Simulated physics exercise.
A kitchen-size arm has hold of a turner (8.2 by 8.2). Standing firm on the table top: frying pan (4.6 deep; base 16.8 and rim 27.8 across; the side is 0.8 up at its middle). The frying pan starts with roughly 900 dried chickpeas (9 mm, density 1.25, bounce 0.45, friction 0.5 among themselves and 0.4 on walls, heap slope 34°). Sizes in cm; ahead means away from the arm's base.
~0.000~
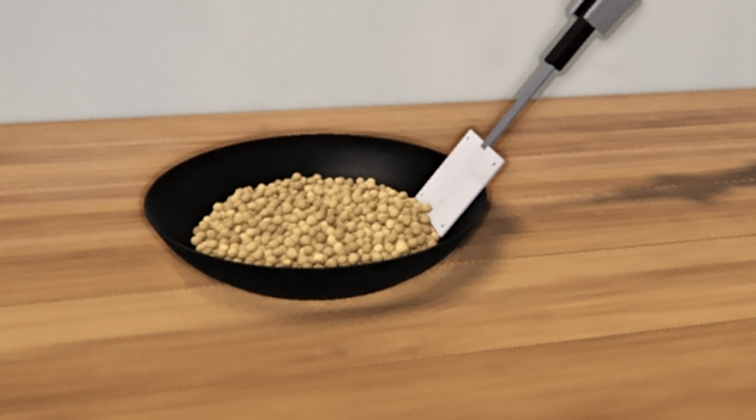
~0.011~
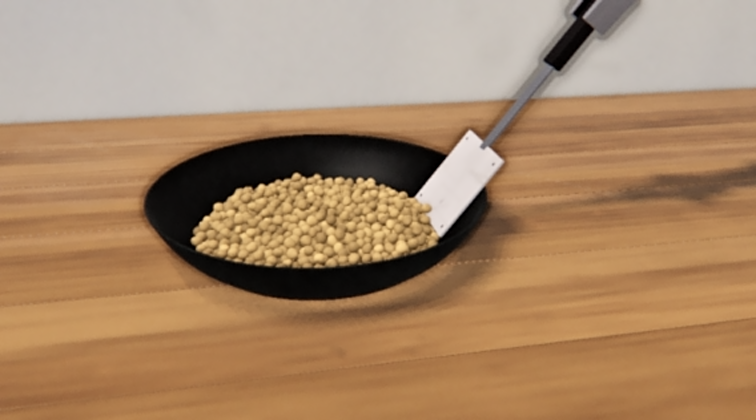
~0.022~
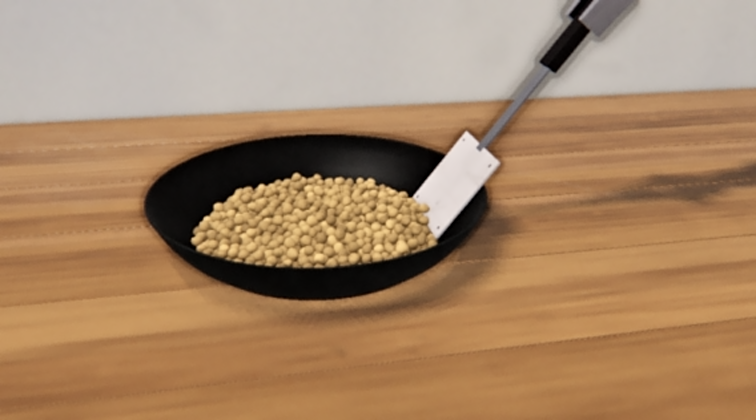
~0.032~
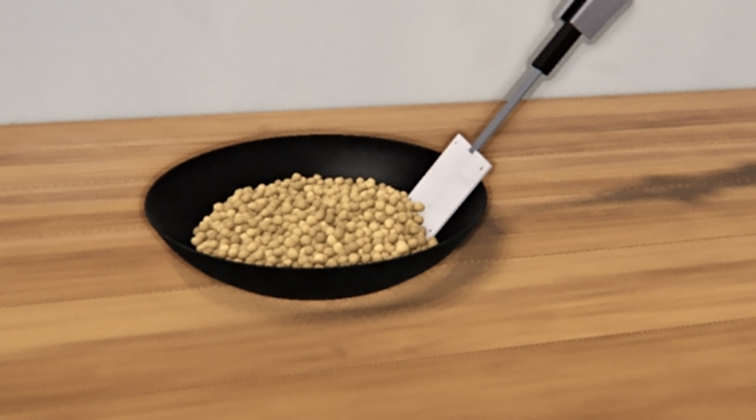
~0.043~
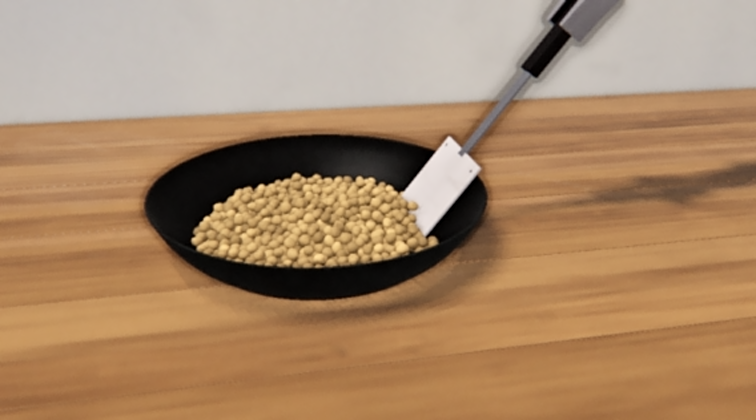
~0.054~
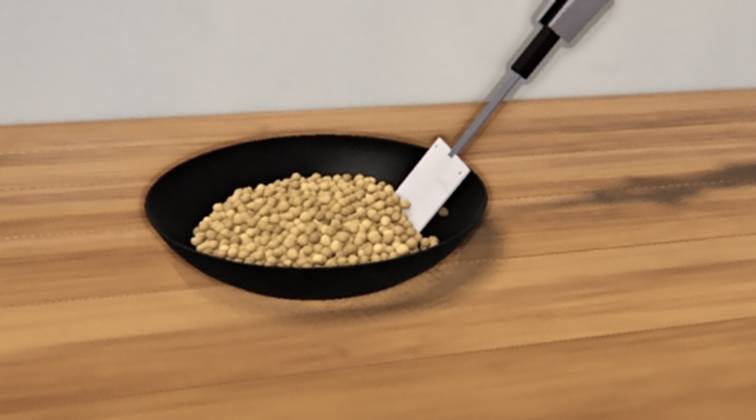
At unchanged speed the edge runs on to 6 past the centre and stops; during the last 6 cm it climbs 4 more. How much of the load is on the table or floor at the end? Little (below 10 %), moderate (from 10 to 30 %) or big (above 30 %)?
A little share, below 10 %, ends on the table or floor.
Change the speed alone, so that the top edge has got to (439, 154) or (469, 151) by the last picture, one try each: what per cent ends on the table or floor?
About 15 and 0 per cent.
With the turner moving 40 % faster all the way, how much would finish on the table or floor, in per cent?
Then about 15 per cent.
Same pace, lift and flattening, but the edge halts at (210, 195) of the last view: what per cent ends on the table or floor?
Some 10 per cent.
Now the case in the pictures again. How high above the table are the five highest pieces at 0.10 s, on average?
Some 5 cm.
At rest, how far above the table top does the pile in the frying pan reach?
Some 5.5 cm.
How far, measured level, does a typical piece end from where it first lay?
Some 3 cm.
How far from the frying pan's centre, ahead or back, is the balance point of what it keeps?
About 4.5 cm ahead.
After 0.10 s, sloping 52°, highest piece 7 above the table; 900 in the frying pan.
After 0.16 s, sloping 52°, highest piece 9 above the table; 899 in the frying pan, 1 on the blade or in flight.
After 0.38 s, sloping 52°, highest piece 5 above the table; 857 in the frying pan, 41 on the table or floor, 2 on the blade or in flight.
After 1.43 s, sloping 52°, highest piece 5 above the table; 857 in the frying pan, 43 on the table or floor.
At rest, 857 in the frying pan, 43 on the table or floor. That is 5 % on the table or floor.
